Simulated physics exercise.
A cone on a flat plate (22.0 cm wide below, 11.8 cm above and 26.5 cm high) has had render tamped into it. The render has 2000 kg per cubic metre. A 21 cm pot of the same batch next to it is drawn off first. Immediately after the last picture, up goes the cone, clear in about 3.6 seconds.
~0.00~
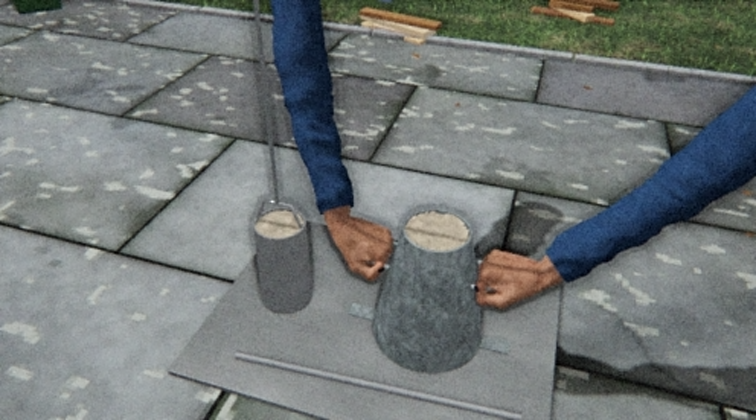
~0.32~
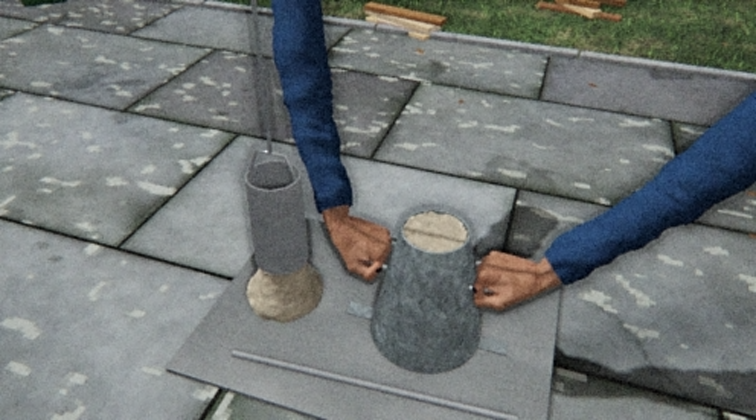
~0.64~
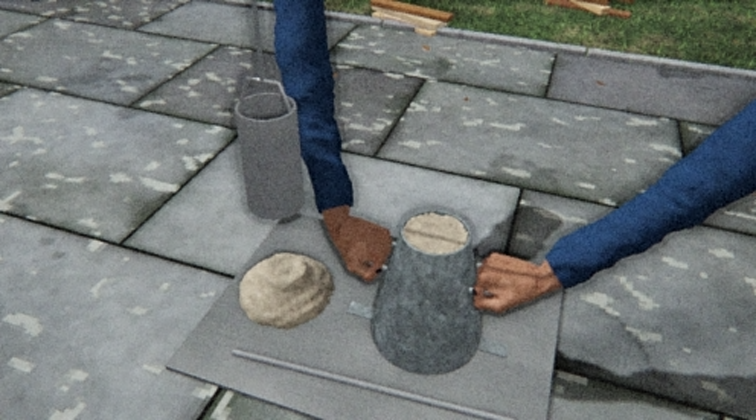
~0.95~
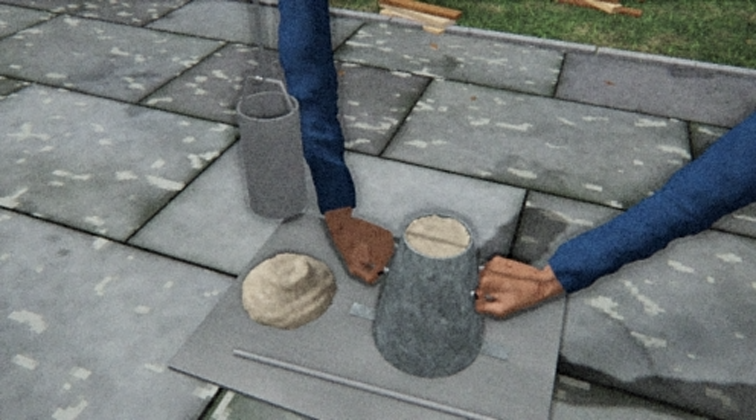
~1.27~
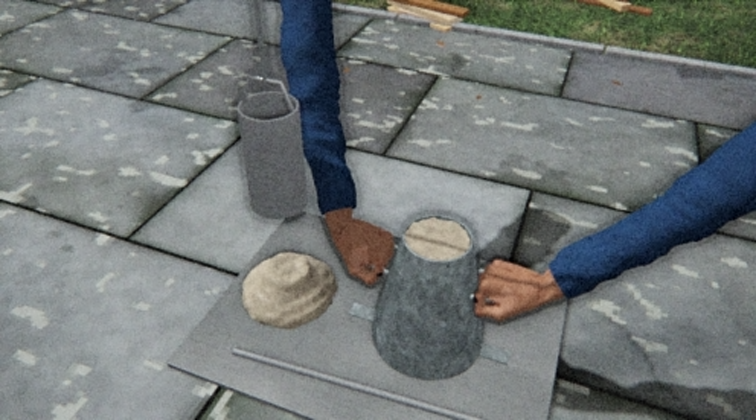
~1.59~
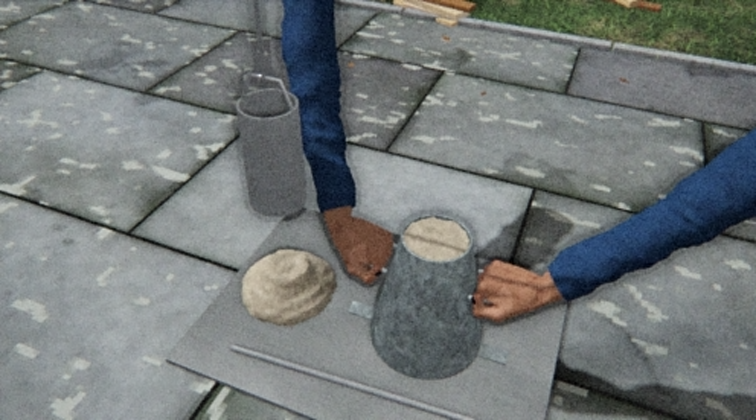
A grey pot rises off a pale mound while two hands grip the cone beside it.
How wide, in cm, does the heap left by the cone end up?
About 38 cm across.
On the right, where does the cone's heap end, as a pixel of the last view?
I'd point to somewhere near (518, 353).
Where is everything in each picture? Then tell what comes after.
The first picture shows middle of the pot's mouth at (280, 224), still down; middle of the cone's top at (437, 231), not yet moved.
The second picture shows middle of the pot's mouth at (273, 176), raised 11 cm; middle of the cone's top at (436, 231), not yet moved.
The third picture shows middle of the pot's mouth at (266, 108), raised 25 cm; what the pot left 8.1 cm high and 21 cm wide, top at (284, 268); middle of the cone's top at (436, 233), not yet moved.
The fourth picture shows middle of the pot's mouth at (268, 107), raised 26 cm; what the pot left 8.0 cm high and 21 cm wide, top at (287, 269); middle of the cone's top at (438, 236), not yet moved.
The fifth picture shows middle of the pot's mouth at (268, 107), raised 26 cm; what the pot left 8.0 cm high and 21 cm wide, top at (287, 268); middle of the cone's top at (438, 238), not yet moved.
The sixth picture shows middle of the pot's mouth at (268, 105), raised 26 cm; what the pot left 8.0 cm high and 21 cm wide, top at (286, 265); middle of the cone's top at (437, 238), not yet moved.
After 2.5 s, the cone is up 6.3 cm; the render has come down 12 cm to 14 cm and is 34 cm wide.
After 3.4 s, the cone is up 17 cm; the render has come down 16 cm to 10 cm and is 37 cm wide.
After 4.3 s, the cone is up 27 cm; the render has come down 17 cm to 10.0 cm and is 38 cm wide.
After 5.4 s, the cone is clear; the render has come down 17 cm to 9.9 cm and is 38 cm wide.
After 5.9 s, at rest, the cone is clear; the render has come down 17 cm to 9.8 cm and is 38 cm wide.
